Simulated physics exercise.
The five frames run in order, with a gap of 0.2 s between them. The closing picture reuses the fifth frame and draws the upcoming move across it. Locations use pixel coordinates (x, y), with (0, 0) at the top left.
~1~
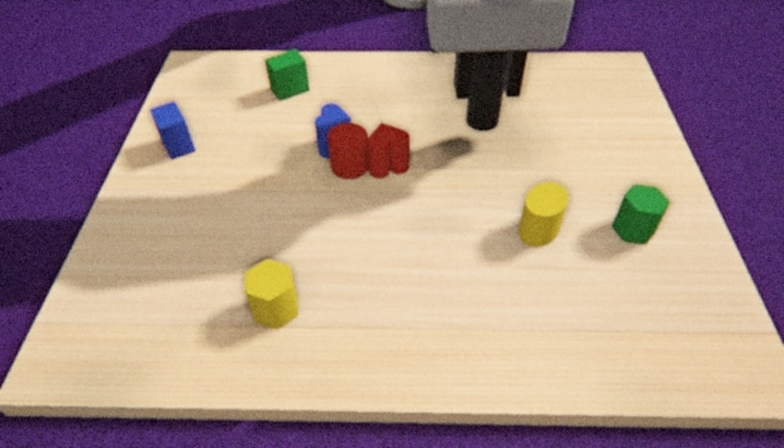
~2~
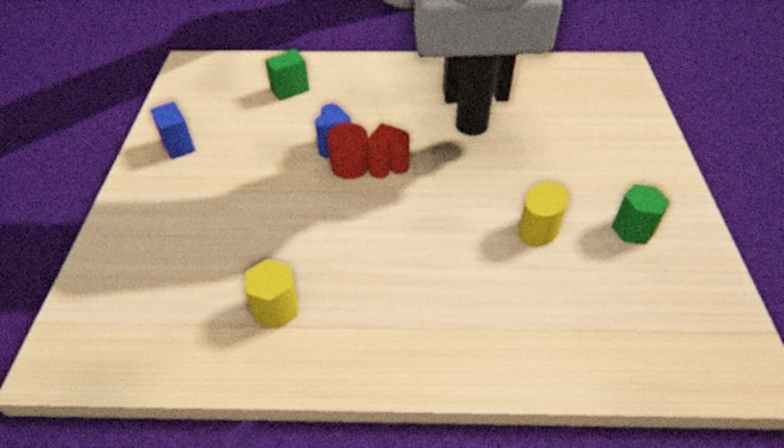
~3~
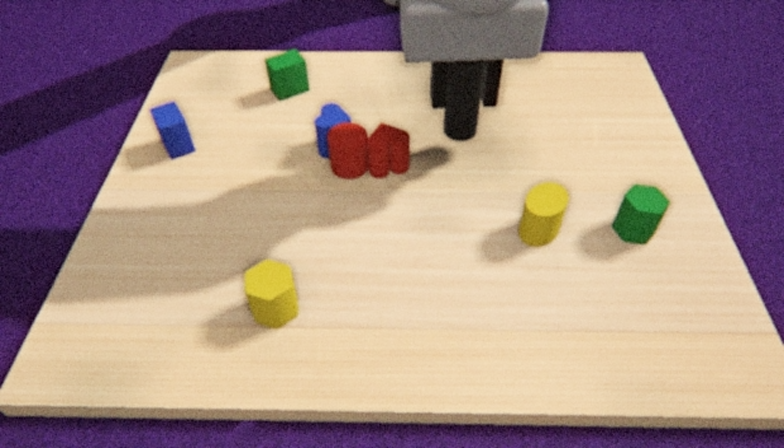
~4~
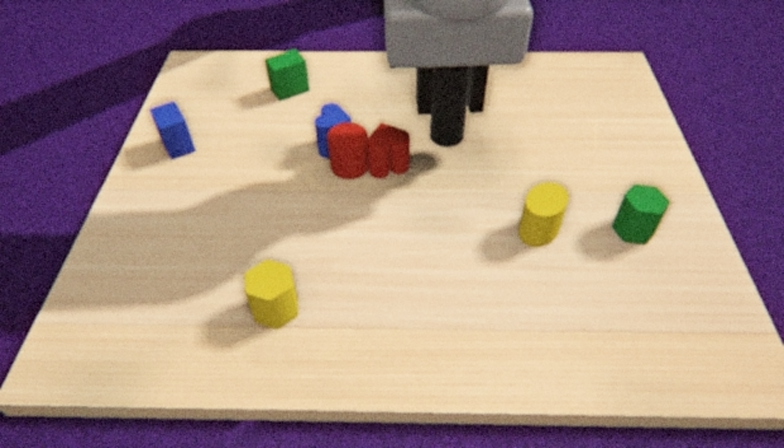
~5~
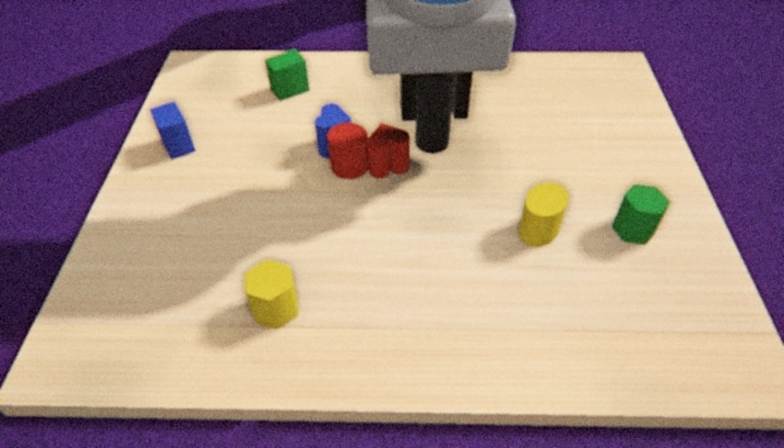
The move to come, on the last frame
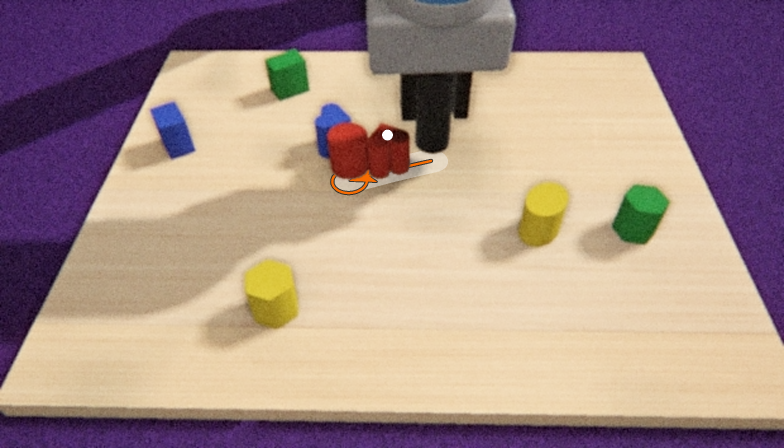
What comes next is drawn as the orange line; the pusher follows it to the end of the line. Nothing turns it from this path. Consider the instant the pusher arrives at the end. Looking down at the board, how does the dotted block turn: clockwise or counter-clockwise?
It twists anticlockwise.
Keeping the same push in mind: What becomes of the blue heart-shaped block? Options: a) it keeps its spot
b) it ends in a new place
Letter a.
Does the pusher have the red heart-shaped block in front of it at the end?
Answer: Yes.
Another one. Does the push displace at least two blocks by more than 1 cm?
Yes, that is how it ends up.
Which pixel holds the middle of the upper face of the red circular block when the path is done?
If I read the scene right, the answer is (295, 144).
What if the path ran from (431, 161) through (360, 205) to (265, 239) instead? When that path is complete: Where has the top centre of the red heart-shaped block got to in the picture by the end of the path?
It comes to (299, 168).
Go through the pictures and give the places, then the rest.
Lower end of the pusher at (482, 121), tops of blocks, blue heart-shaped block at (332, 115), red circular block at (347, 135), red heart-shaped block at (387, 135), in the first picture.
Pusher at (472, 126), blocks as before, in the second picture.
Pusher at (460, 131), blocks as before, in the third picture.
Pusher at (447, 137), blocks as before, in the fourth picture.
Pusher at (432, 143), blue heart-shaped block at (332, 115), red circular block at (347, 135), red heart-shaped block at (387, 135), in the fifth picture.
The drawn path runs from (431, 161) to (350, 181); the dot is on the red heart-shaped block.
The first path, step by step. Halfway along, pusher at (389, 153); red circular block at (315, 141); red heart-shaped block at (351, 151), turned 30° anticlockwise.
At the end, pusher at (348, 163); blue heart-shaped block not moved; red circular block at (295, 144); red heart-shaped block at (312, 167), turned 50° anticlockwise.
